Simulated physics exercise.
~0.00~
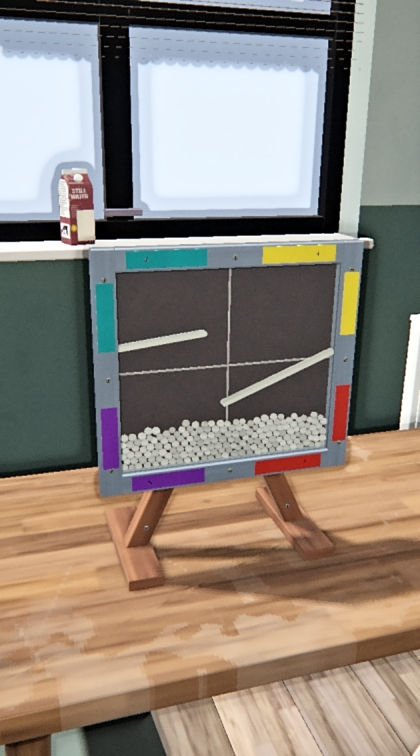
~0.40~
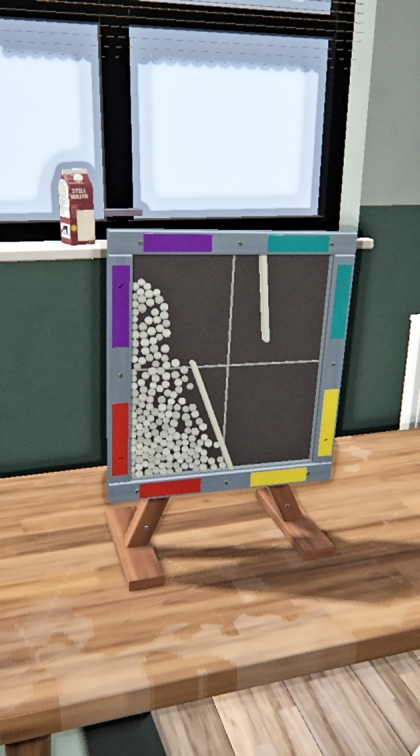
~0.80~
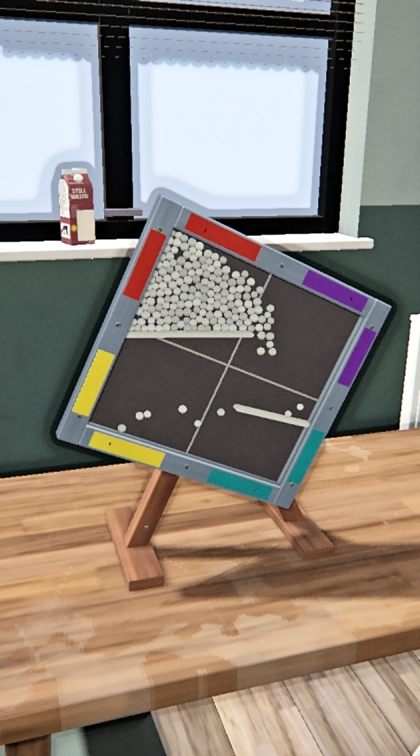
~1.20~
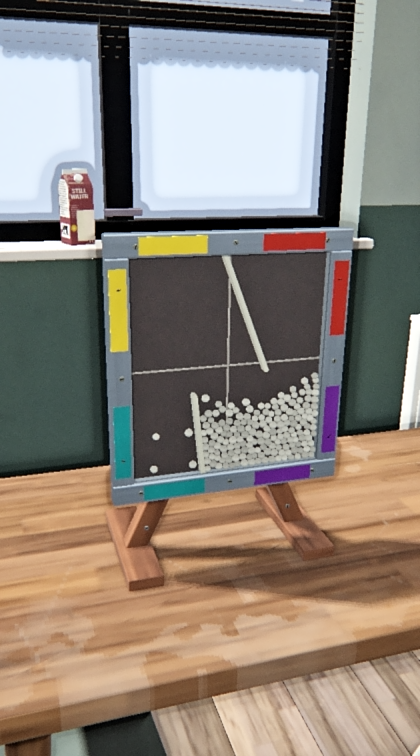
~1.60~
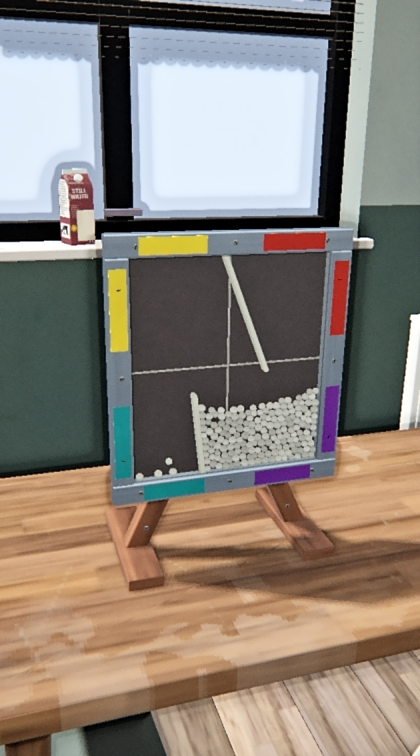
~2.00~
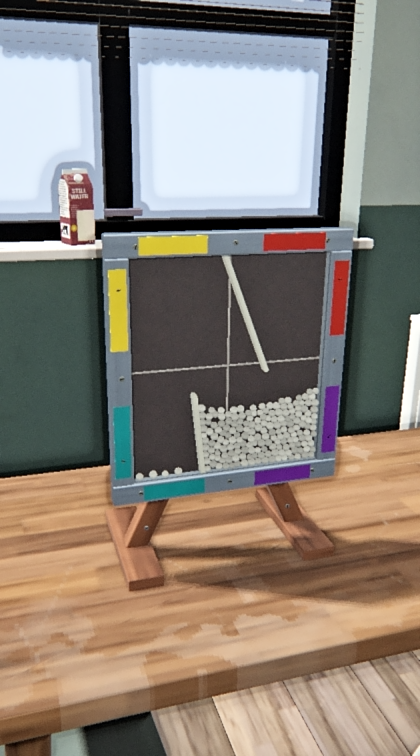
The clip shows a clear-faced square case of white balls on a wooden stand turning clockwise, the balls tumbling past its inner bars, until it stops and most settle level in the lower-right purple quarter, with a few along the floor of the turquoise quarter at lower left.
